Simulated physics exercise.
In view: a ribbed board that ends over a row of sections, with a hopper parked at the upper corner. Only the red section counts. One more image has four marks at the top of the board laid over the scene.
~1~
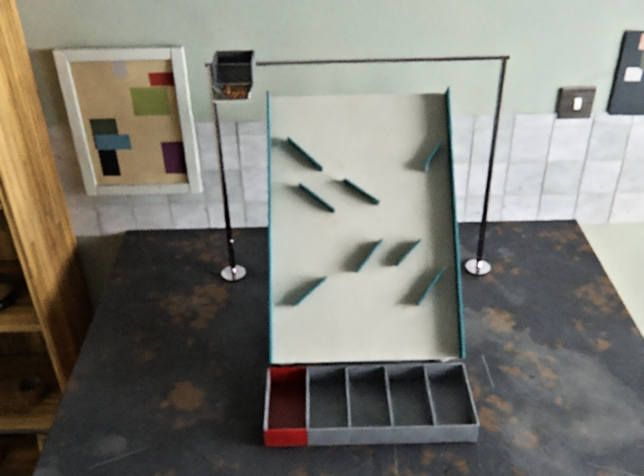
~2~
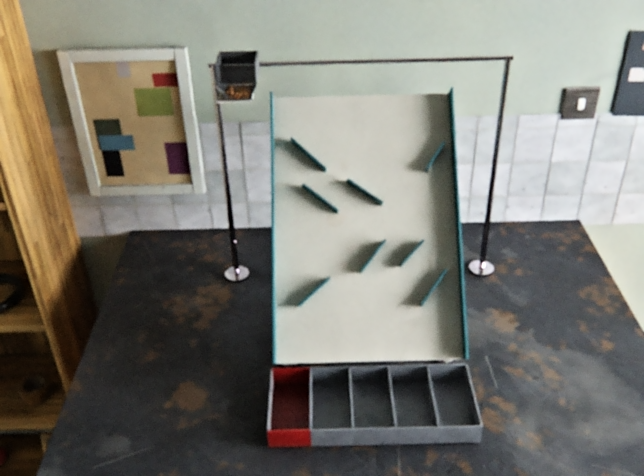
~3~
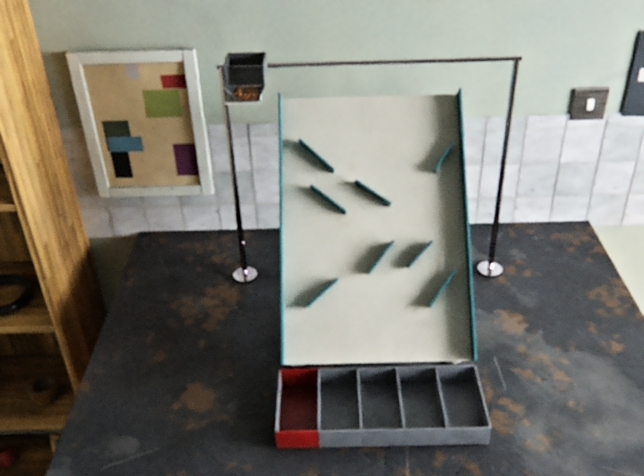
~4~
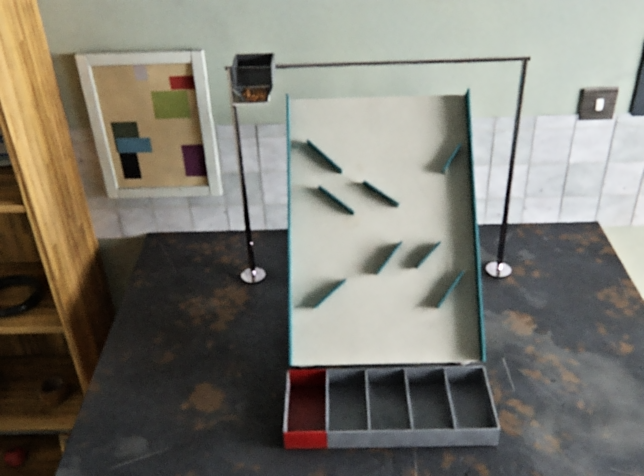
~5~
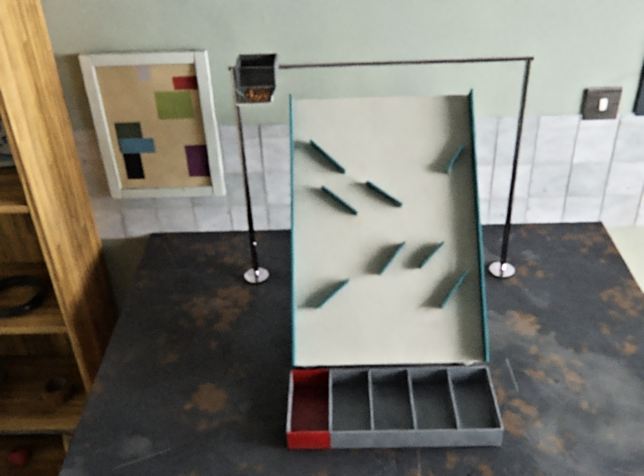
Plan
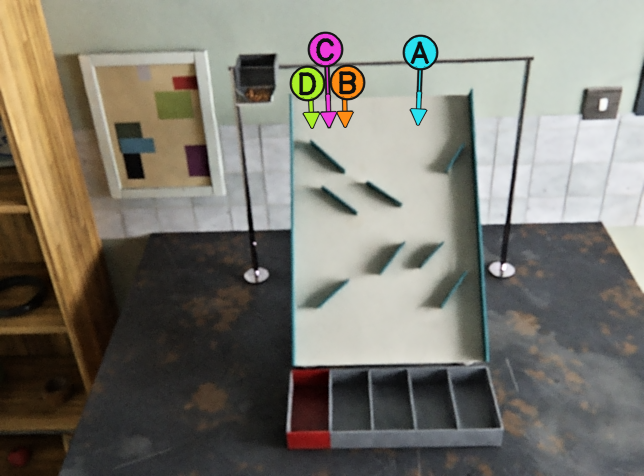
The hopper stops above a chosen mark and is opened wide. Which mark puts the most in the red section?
It is D.
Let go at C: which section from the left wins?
The second from the left.
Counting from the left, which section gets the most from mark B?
It is the second one.
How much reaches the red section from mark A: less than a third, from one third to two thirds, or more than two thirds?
Less than a third.
On the marked copy, mark A meets the board at (418, 119); mark B meets the board at (345, 121); mark C meets the board at (328, 121); mark D meets the board at (311, 122).
If A is chosen, not one piece in the red section, the larger part in other sections, about a tenth outside the box.
If B is chosen, about a tenth in the red section, the larger part in other sections, just a few outside the box.
If C is chosen, about a tenth in the red section, the larger part in other sections, about a tenth outside the box.
If D is chosen, roughly a third in the red section, roughly a third in other sections, roughly a quarter outside the box.
